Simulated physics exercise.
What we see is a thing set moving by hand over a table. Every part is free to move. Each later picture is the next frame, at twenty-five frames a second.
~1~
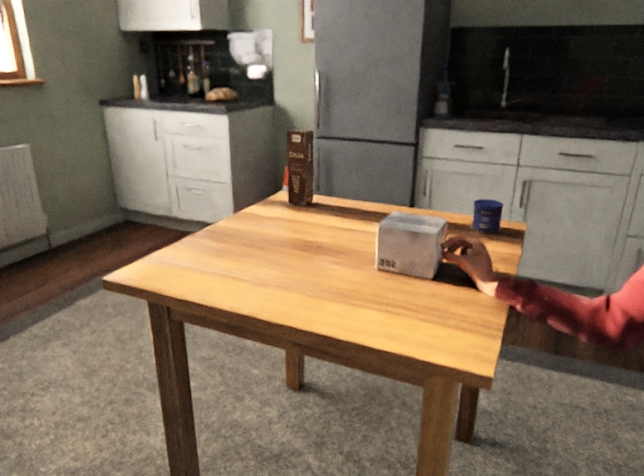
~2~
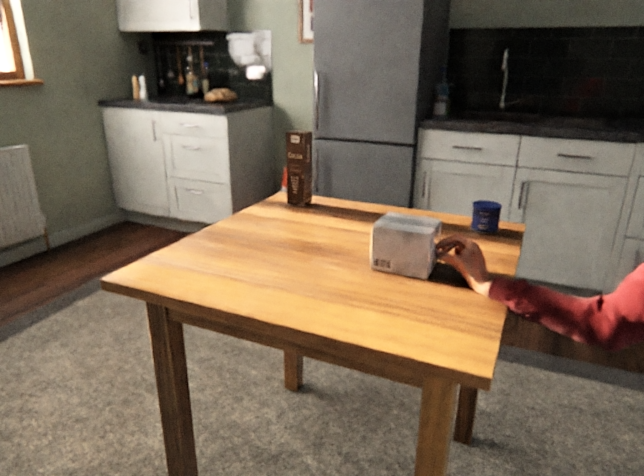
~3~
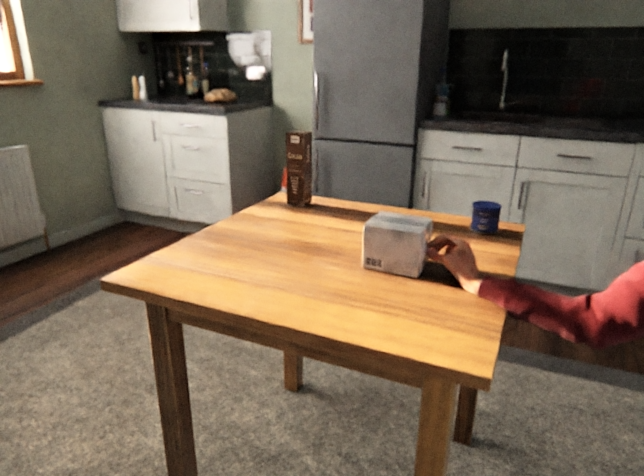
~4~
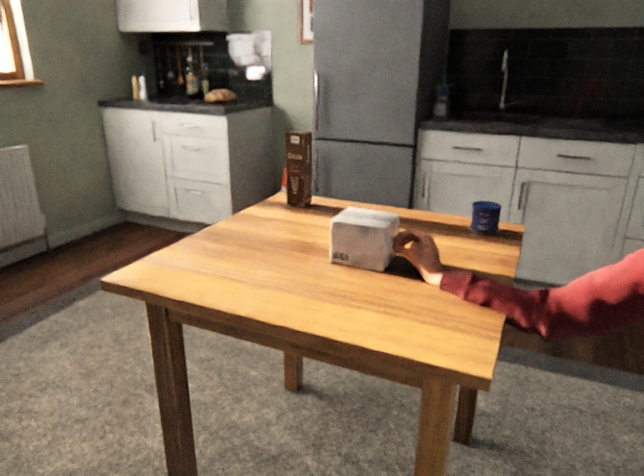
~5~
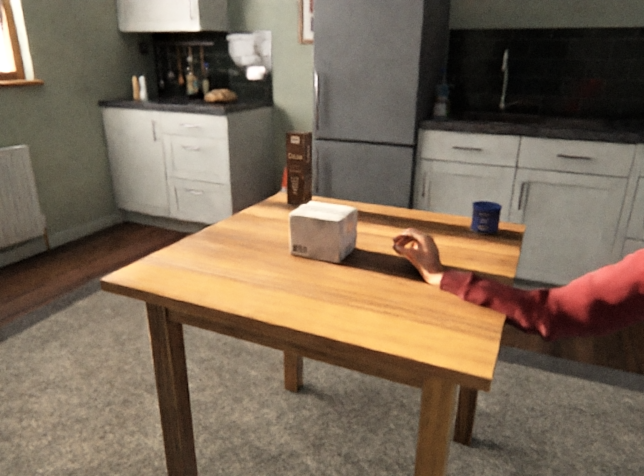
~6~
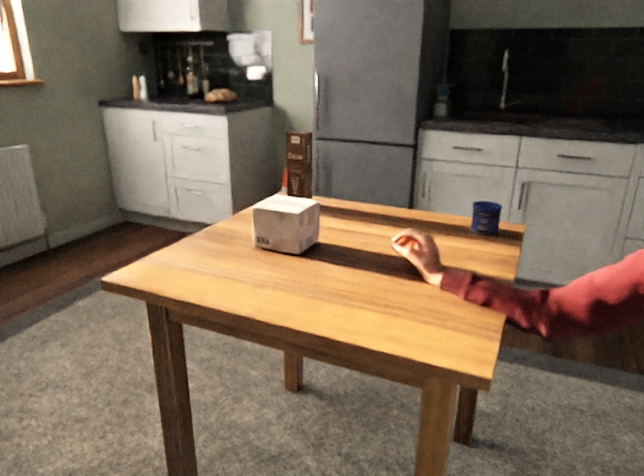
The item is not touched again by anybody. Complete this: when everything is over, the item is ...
No longer on the table.
Then, 0.20 s past the last view, white box now off the table.
Then, 0.30 s past the last view, things are still on the move.
Then, 0.50 s past the last view, as before.
Finally, off the table, white box.
